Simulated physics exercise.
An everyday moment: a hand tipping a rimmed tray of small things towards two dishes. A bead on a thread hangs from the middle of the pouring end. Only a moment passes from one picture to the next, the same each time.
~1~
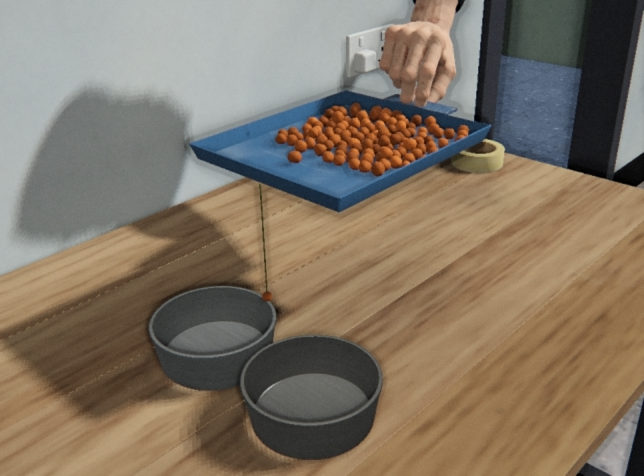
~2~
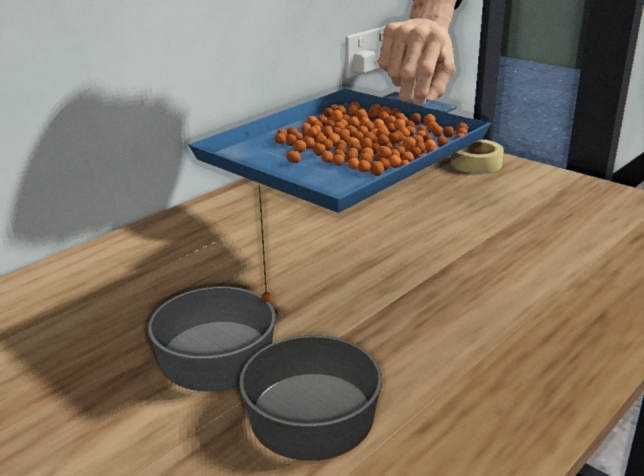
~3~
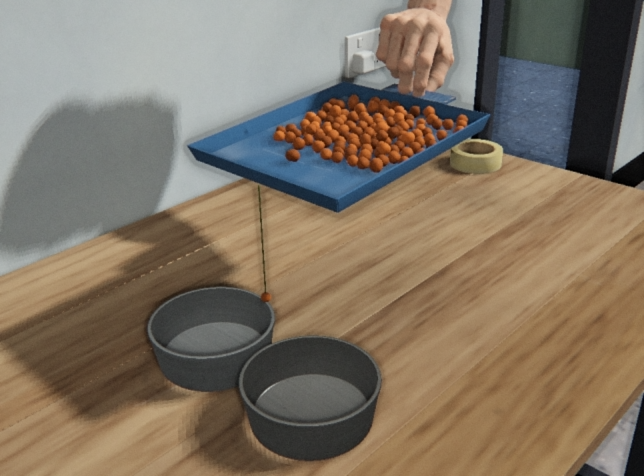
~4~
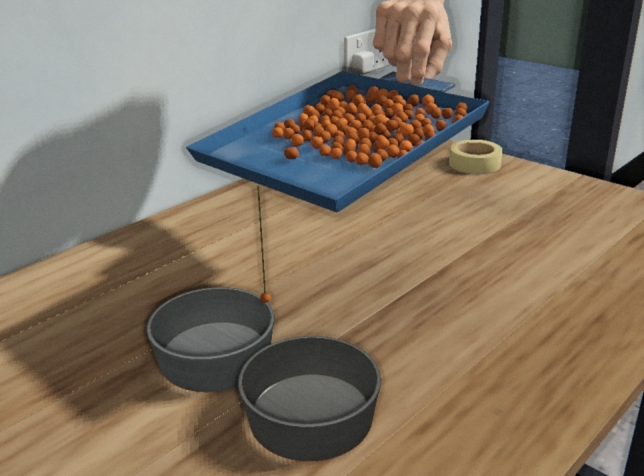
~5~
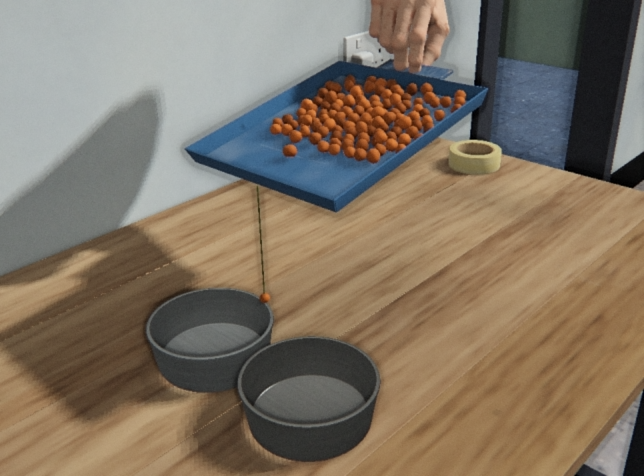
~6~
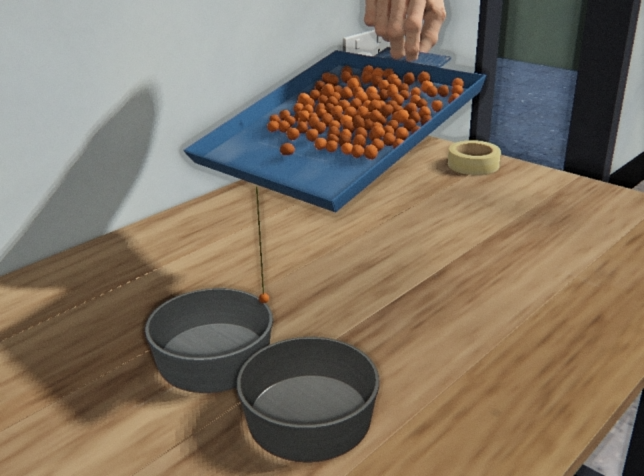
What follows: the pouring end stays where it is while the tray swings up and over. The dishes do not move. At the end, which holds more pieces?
More goes to the left dish.
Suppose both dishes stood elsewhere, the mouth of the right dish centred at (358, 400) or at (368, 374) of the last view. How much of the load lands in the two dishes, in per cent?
The first gives 60 %, the second 30 %.
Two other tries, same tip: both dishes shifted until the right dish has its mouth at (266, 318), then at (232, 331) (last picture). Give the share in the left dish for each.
The first gives 20 %, the second 20 %.
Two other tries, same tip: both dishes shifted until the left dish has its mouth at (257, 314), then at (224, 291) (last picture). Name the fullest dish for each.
In turn: The left dish; the left one.
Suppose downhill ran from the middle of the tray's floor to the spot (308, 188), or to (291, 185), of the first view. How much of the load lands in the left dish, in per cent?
About 10 and 30 per cent.
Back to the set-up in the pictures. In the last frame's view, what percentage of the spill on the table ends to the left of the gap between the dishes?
Roughly 100 in a hundred.
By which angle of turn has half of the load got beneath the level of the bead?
Near 100 degrees.
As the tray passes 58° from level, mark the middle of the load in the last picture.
At about (260, 155).
Just after the last frame, tray tipped steeply; the larger part on the tray; just a few in the right dish; just a few in the left dish; just a few outside both; about a tenth in the air.
A moment on, tray tipped right over; roughly half on the tray; about a tenth in the right dish; about a tenth in the left dish; about a tenth outside both; roughly a quarter in the air.
Further on, tray tipped past a quarter turn; roughly a quarter in the right dish; roughly two thirds in the left dish; roughly a quarter outside both.
When it is over, tray tipped past a quarter turn; roughly a quarter in the right dish; roughly two thirds in the left dish; roughly a quarter outside both.
